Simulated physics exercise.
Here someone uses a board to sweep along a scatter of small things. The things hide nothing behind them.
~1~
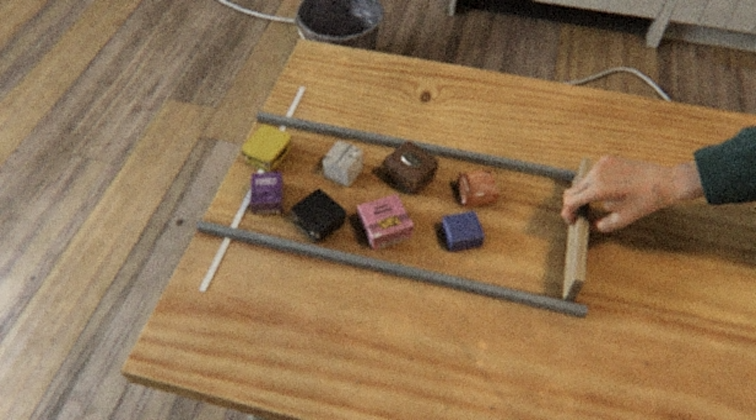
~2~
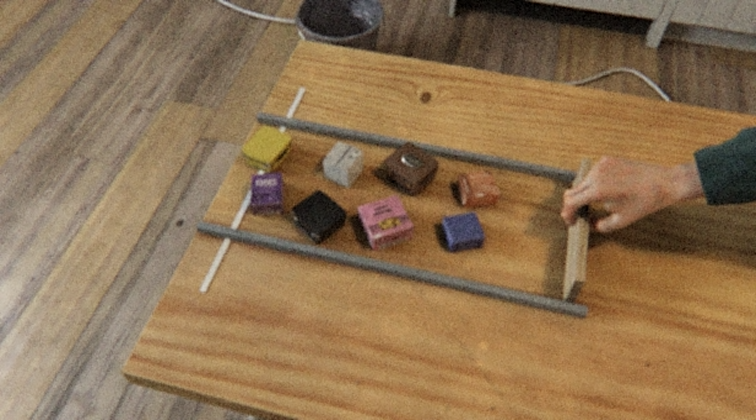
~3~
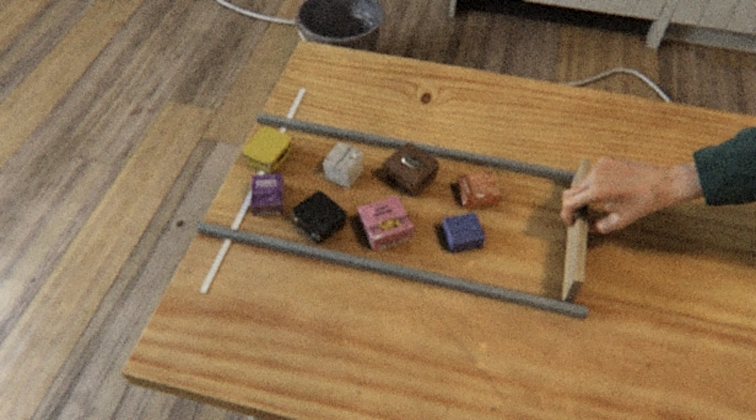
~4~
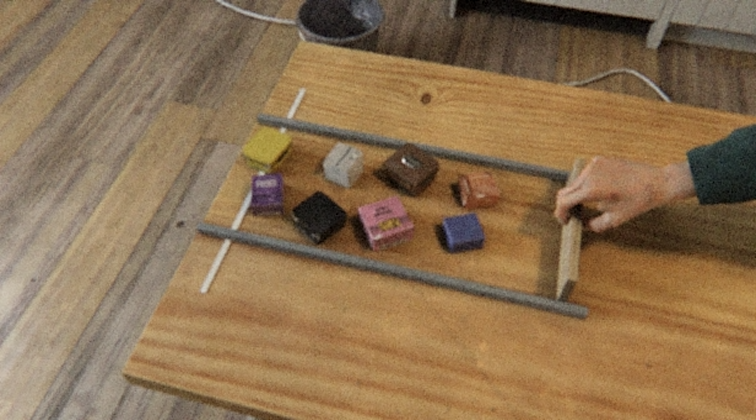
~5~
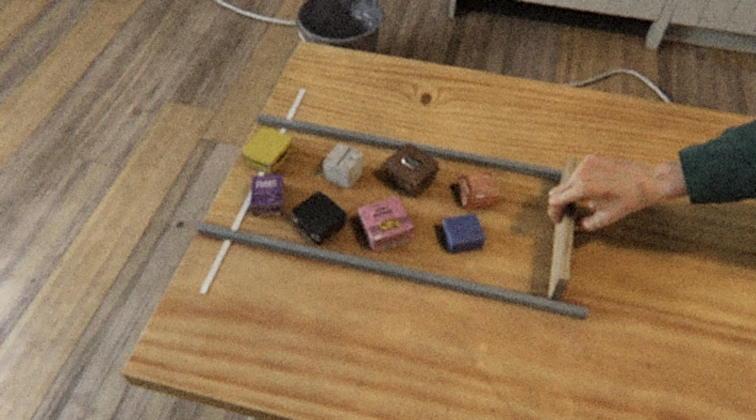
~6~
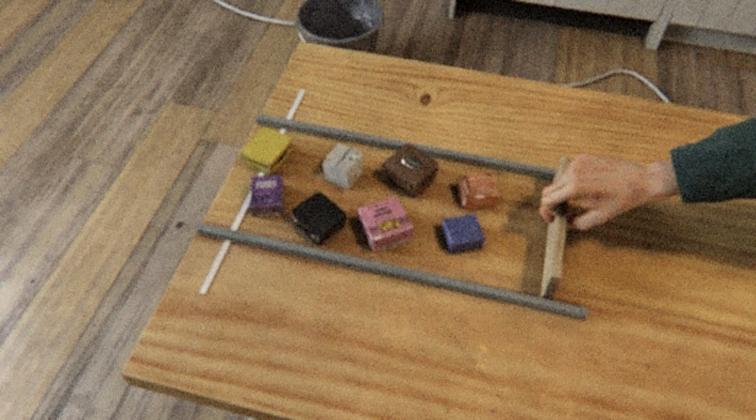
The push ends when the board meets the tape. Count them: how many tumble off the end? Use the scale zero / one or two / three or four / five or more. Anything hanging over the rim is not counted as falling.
On that scale it is five or more.
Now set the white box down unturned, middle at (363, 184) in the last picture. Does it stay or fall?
It goes down.
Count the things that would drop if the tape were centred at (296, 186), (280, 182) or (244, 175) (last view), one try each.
Floor tally per try: 4 / 4 / 6.
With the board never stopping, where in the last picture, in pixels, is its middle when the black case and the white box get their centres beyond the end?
With the black case it sits around (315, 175), with the white box around (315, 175).
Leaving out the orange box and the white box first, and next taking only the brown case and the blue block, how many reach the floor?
Tally of falls: 4 for the first try, 4 for the second.
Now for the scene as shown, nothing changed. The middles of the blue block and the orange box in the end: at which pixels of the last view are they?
Same order as the question: First (238, 181), second (257, 143).
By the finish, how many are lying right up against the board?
In total, 2.
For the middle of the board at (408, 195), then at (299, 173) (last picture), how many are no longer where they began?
At the first spot the count is 7, and at the second it is 8.
Soon after, none off yet; yellow case at rest near (268, 152); purple box at rest near (267, 196); black case at rest near (320, 219).
After that, none off yet; yellow case at rest near (268, 152); purple box displaced a little near (251, 185); black case displaced about its own width near (267, 214).
And then, two off so far; yellow case on its way down near (249, 326); purple box on its way down near (245, 368); black case displaced well along near (201, 207).
In the end, the number that fall off is five or more; gone, brown case, pink box, white box, black case, purple box and yellow case.
